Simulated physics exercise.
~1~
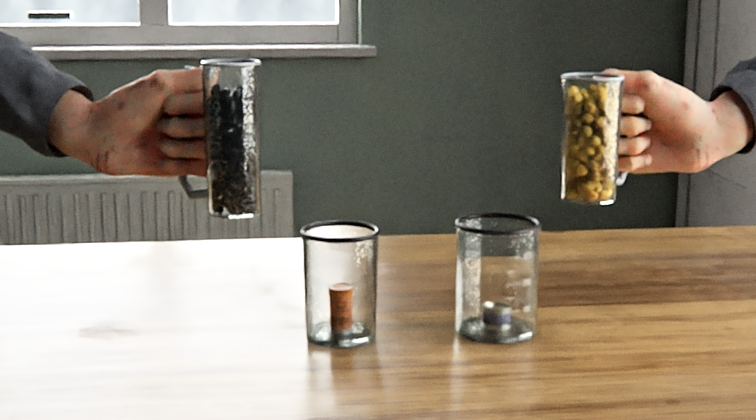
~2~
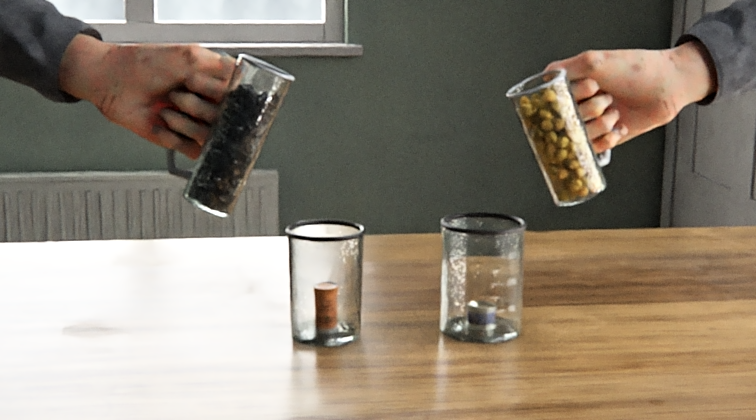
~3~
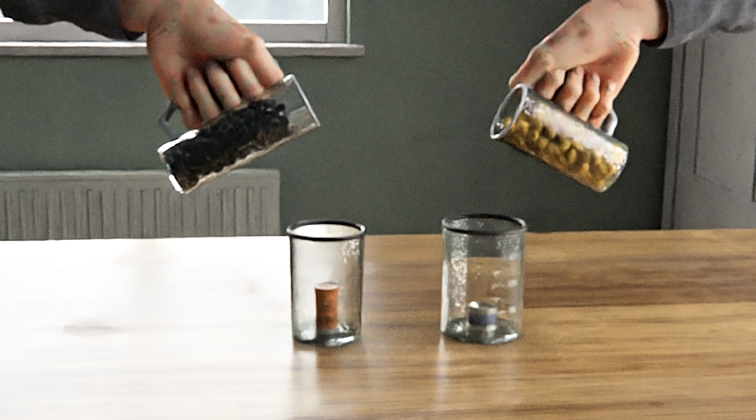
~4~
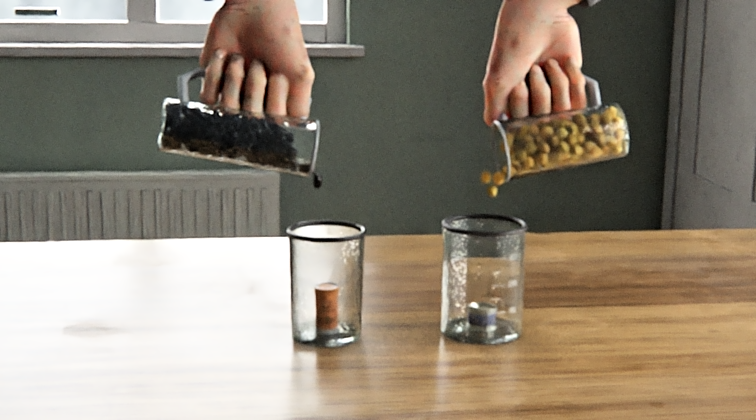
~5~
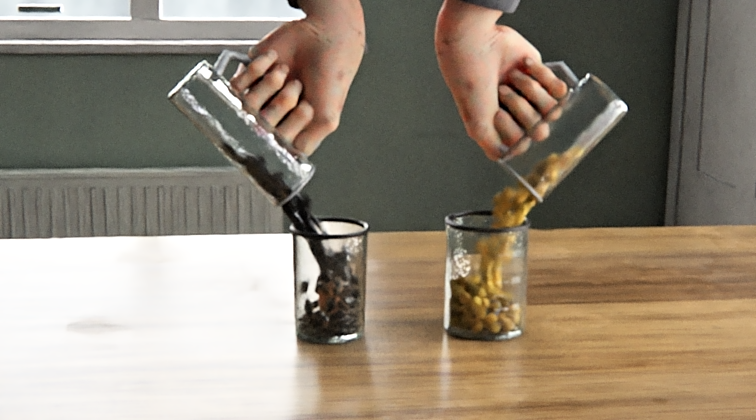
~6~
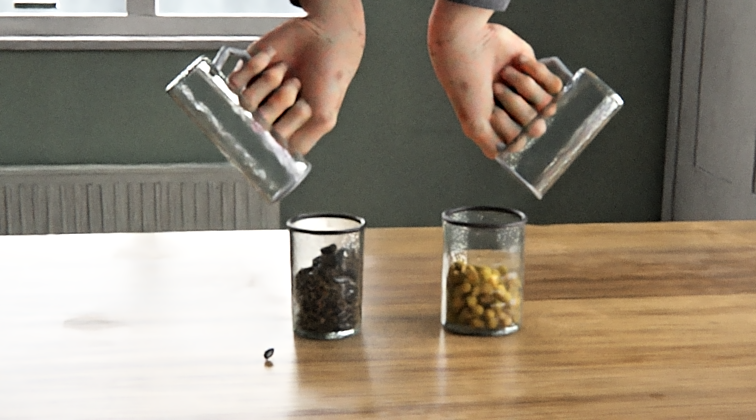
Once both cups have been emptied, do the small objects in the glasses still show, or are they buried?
Both are buried. The dark pieces hide the object in the left glass, and the yellowish pieces hide the one in the right glass.
